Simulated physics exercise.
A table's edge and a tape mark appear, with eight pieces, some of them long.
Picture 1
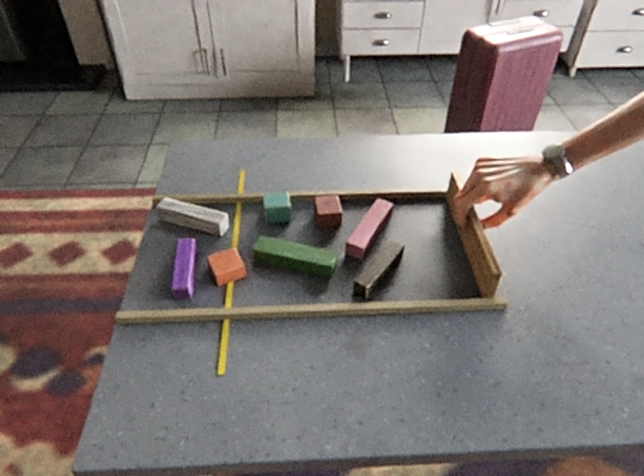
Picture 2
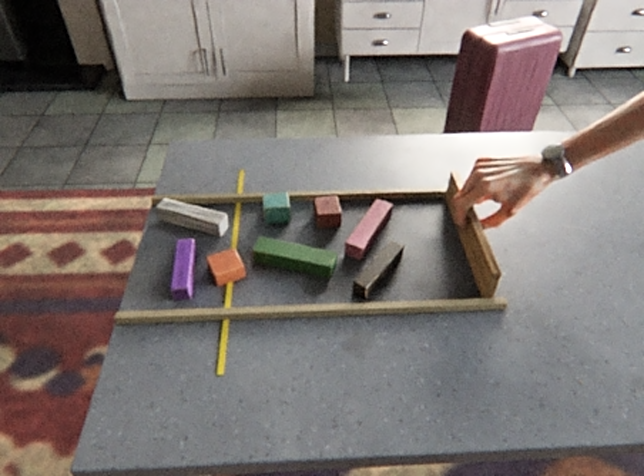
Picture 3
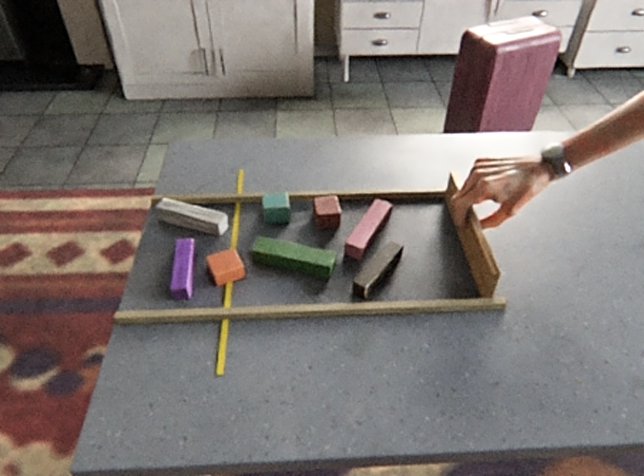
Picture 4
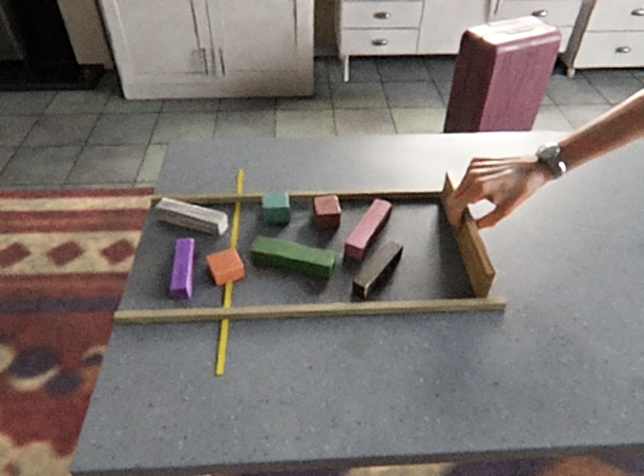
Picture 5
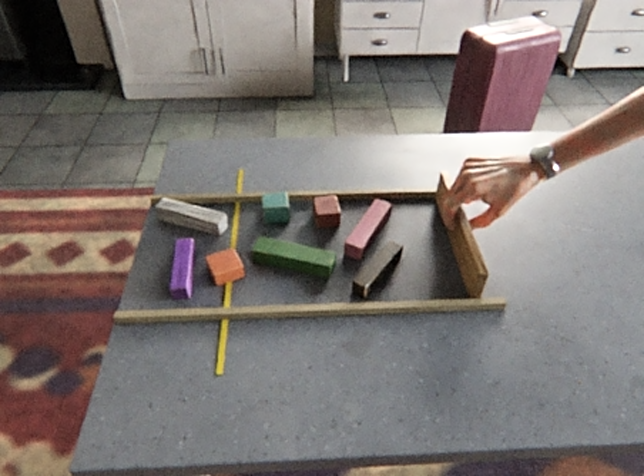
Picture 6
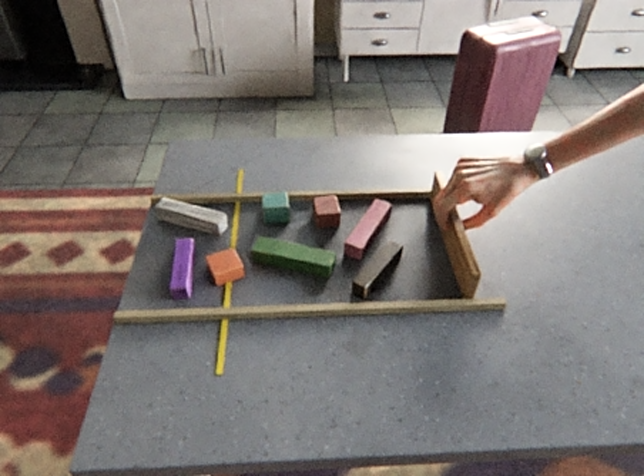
A wooden board held by a hand slid slightly left between two rails on a gray table, while the eight colored blocks and sticks lying near a yellow tape line stayed still.
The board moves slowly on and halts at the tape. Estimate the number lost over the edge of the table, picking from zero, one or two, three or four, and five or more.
What drops is nothing.
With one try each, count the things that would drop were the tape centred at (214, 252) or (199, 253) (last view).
0 and 1 down on the floor.
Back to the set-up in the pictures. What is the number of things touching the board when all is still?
It's 2.
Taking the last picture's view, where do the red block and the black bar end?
Taking them in turn, first comes (205, 211), then (221, 278).
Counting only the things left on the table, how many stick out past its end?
In total, 1 of them.
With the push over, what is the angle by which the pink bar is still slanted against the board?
Roughly 15° out of line.
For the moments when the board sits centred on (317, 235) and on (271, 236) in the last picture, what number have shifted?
That gives 6 for the first and 7 for the second.
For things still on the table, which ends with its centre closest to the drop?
Purple stick.
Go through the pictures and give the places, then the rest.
In the first frame, white stick (193, 217); purple stick (185, 268); orange block (226, 266); board (470, 230); tape (234, 252).
In the second frame, purple stick (184, 268); board (470, 230).
In the third frame, orange block (225, 267); pink bar (369, 228).
In the fourth frame, white stick (192, 217); black bar (378, 269).
In the fifth frame, purple stick (183, 268); turquoise block (276, 208).
In the sixth frame, white stick (191, 216); purple stick (183, 268); orange block (225, 267); board (452, 231); tape (232, 251).
Early on, none off yet; white stick at rest near (191, 216); purple stick at rest near (183, 268); orange block at rest near (225, 267).
A while later, none off yet; white stick at rest near (191, 216); purple stick at rest near (183, 268); orange block moving near (215, 268).
Finally, the number that fall off is zero.
